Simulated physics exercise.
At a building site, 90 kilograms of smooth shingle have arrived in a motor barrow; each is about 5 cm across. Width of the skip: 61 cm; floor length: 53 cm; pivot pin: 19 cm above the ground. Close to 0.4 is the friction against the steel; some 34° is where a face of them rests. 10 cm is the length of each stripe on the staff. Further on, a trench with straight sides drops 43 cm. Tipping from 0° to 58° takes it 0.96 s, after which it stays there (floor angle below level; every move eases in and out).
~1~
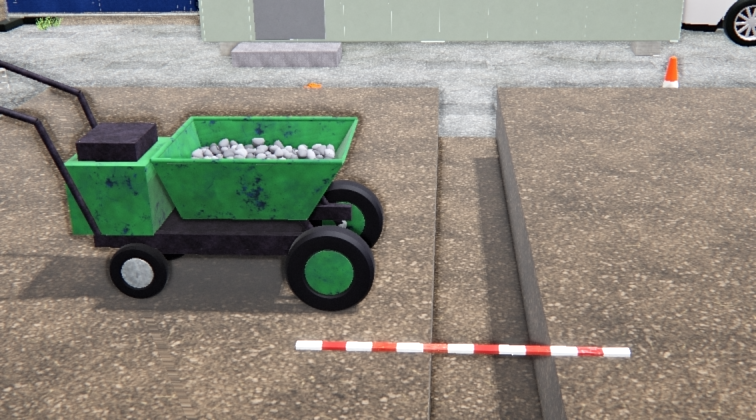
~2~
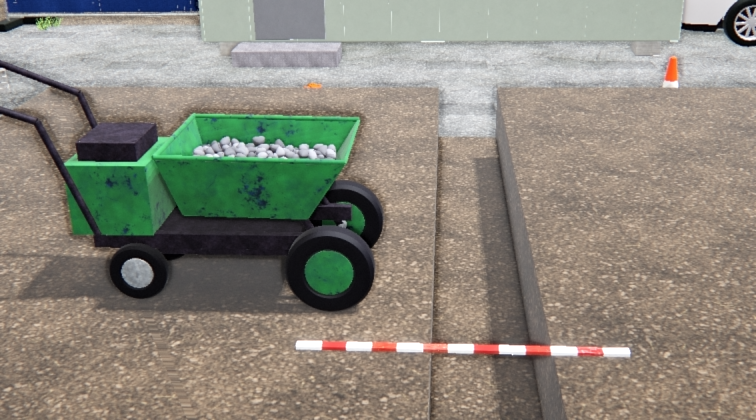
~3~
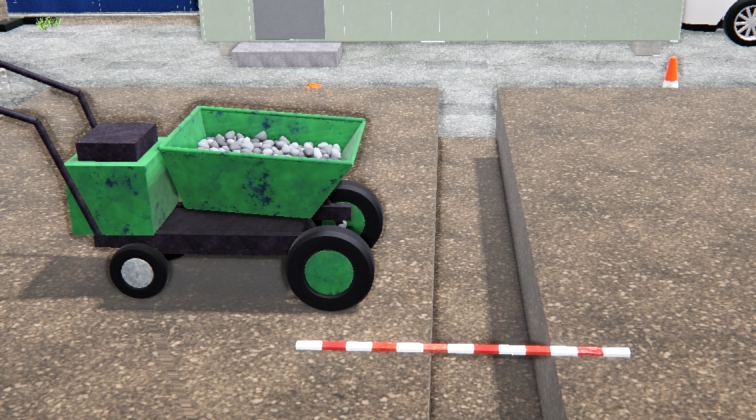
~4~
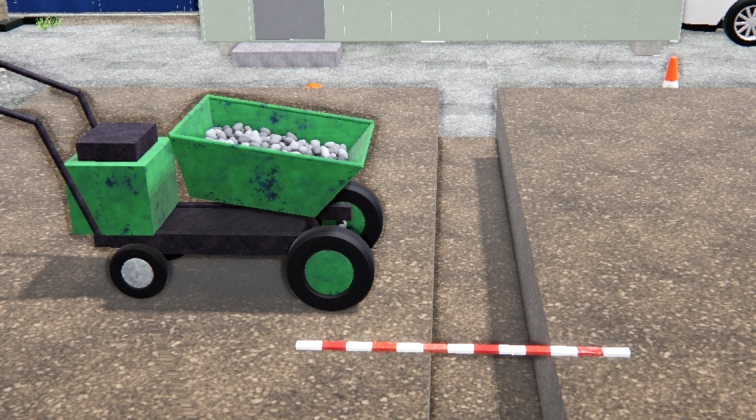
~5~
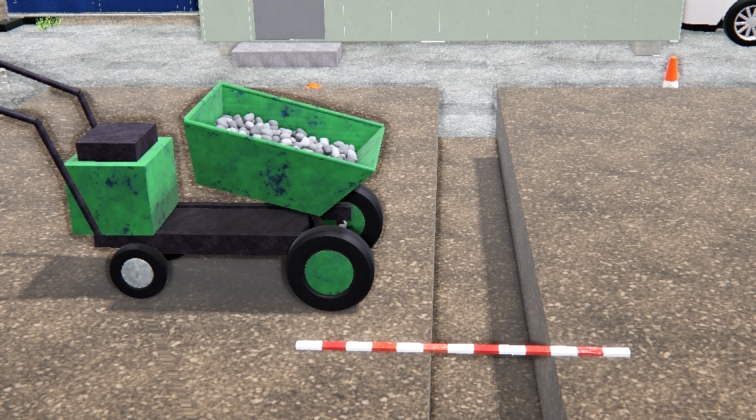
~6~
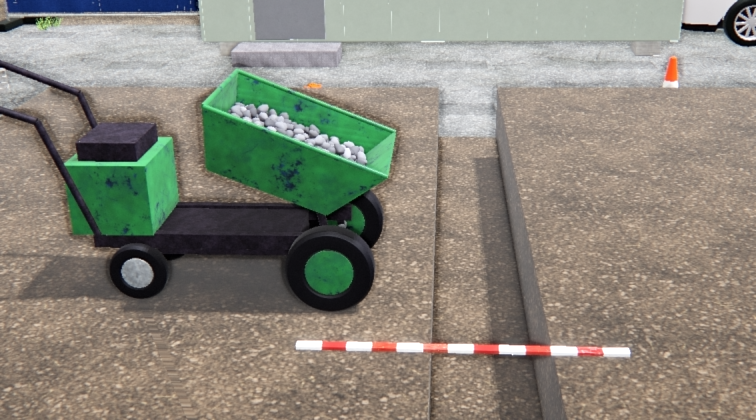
A green wheeled dumper loaded with grey stones stood on brown ground beside a straight-sided trench, and its skip slowly tilted forward to the right, the back end rising while the wheels stayed still.
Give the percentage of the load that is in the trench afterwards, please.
Near 58 per cent of the load.
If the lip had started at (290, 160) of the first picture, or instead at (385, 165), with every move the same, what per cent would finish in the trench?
Near 45 per cent from the first place, 40 from the second.
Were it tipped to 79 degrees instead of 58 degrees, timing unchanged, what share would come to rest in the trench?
Share in trench: Approx. 95%.
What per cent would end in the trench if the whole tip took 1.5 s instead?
In that case, around 55%.
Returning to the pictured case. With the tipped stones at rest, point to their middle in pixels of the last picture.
Roughly (497, 363), I'd say.
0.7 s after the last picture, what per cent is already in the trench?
Close to 10 per cent at that time.
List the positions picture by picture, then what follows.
In the first picture, lip at (343, 162), floor tilted 0°, highest stones at (250, 151).
In the second picture, the skip is at 1°, its lip at (345, 163); the top of the load is at (251, 149).
In the third picture, lip at (352, 164), floor tilted 4°, highest stones at (228, 144).
In the fourth picture, the skip is at 9°, its lip at (362, 167); the top of the load is at (228, 136).
In the fifth picture, lip at (374, 171), floor tilted 15°, highest stones at (236, 124).
In the sixth picture, the skip is at 22°, its lip at (387, 177); the top of the load is at (245, 113).
Then, 0.3 s after the last picture the floor is at 49°, 100 % in the skip; the foremost stones are at (405, 191).
Then, 0.7 s after the last picture the floor is at 58°, 89 % in the skip, 11 % in the trench; the foremost stones are at (490, 237).
Then, 1.0 s after the last picture the floor is at 58°, 58 % in the skip, 41 % in the trench, 1 % past the trench; the foremost stones are at (545, 309).
Then, 3.0 s after the last picture the floor is at 58°, 41 % in the skip, 58 % in the trench, 1 % past the trench; the foremost stones are at (556, 306).
